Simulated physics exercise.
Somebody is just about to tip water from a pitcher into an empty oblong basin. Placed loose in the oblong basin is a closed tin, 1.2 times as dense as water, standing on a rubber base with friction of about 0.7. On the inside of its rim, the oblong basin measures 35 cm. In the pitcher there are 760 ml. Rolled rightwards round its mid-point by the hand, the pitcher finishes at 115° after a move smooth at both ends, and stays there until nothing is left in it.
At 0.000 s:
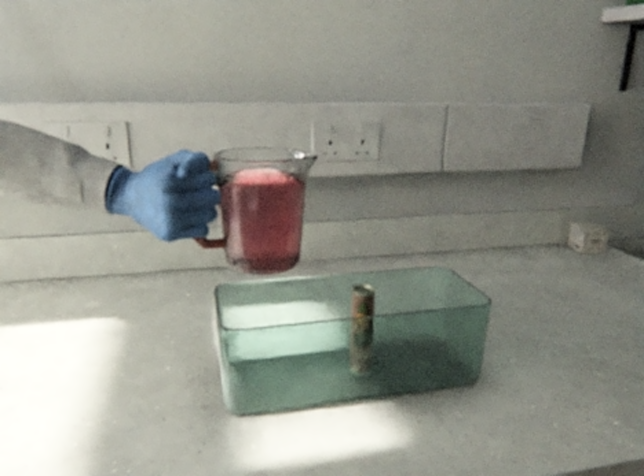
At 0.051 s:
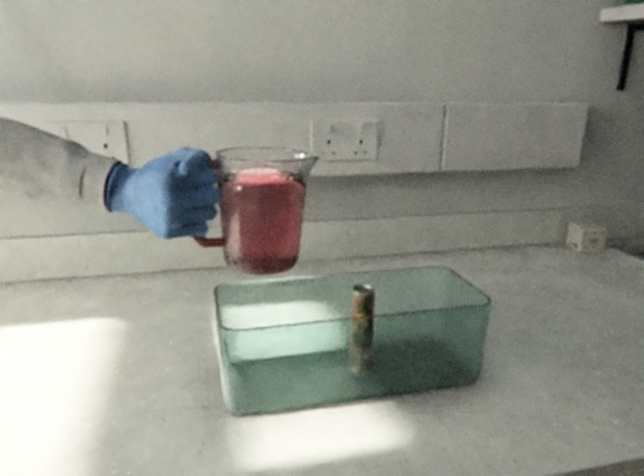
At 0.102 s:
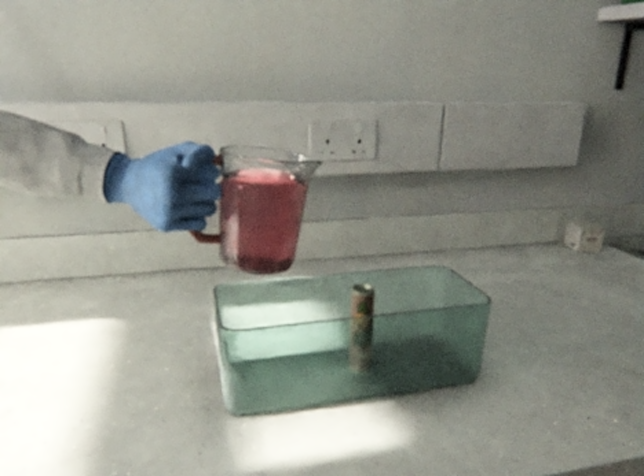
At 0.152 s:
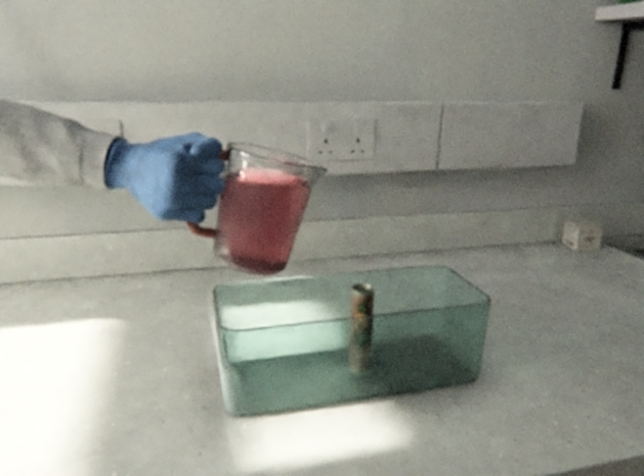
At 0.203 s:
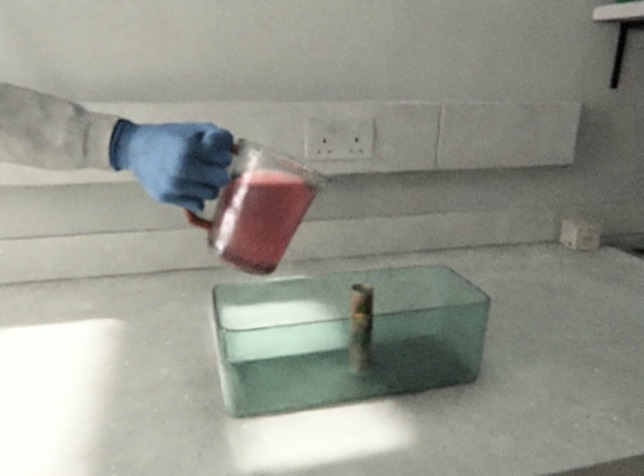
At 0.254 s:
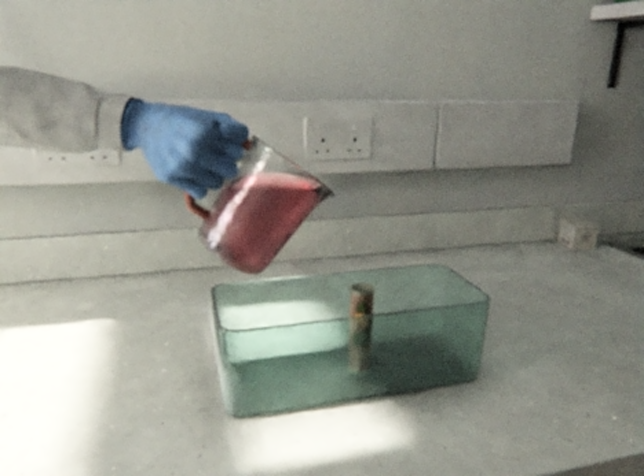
Gloved hand holding a clear pitcher of red liquid above a greenish basin with an upright cylinder, gradually tilting it rightwards.
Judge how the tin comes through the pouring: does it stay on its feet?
No, it tips.
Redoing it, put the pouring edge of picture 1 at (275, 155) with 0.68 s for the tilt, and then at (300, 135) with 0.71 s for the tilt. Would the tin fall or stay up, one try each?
Run one: It does not tip. Run two: It tumbles.
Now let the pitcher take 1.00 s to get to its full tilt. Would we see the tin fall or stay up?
The tin tips over.
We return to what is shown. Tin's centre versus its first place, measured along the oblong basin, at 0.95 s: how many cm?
Around 7 centimetres.
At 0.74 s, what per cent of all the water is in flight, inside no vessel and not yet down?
Around 9 percent of it is airborne.
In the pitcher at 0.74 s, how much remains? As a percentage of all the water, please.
About 10 per cent.
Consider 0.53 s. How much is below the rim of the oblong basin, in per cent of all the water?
Close to 20 in a hundred.
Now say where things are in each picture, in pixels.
In the first picture, it leans 0°; its right rim is at (317, 155); the water meets the walls at (219, 177) and (302, 175); the oblong basin's rim runs from (217, 307) to (469, 285); the tin's top is at (363, 293).
In the second picture, it leans 2°; its right rim is at (319, 156); the water meets the walls at (219, 177) and (302, 175).
In the third picture, it leans 6°; its right rim is at (322, 160); the water meets the walls at (223, 175) and (305, 177).
In the fourth picture, it leans 14°; its right rim is at (327, 168); the water meets the walls at (225, 177) and (309, 178).
In the fifth picture, it leans 23°; its right rim is at (332, 179); the water meets the walls at (225, 190) and (317, 181).
In the sixth picture, it leans 35°; its right rim is at (335, 194); the water meets the walls at (218, 200) and (328, 186).
By 0.53 s the tilt is 102° and 56 per cent is still to pour; the tin stands where it began.
By 0.74 s the tilt is 115° and 9 per cent is still to pour; the tin stands 2 cm from where it began.
By 0.95 s the tilt is 115° and 0 per cent is still to pour; the tin leans 35°.
By 1.18 s the tilt is 115° and 0 per cent is still to pour; the tin lies on its side.
At rest the tin lies on its side.
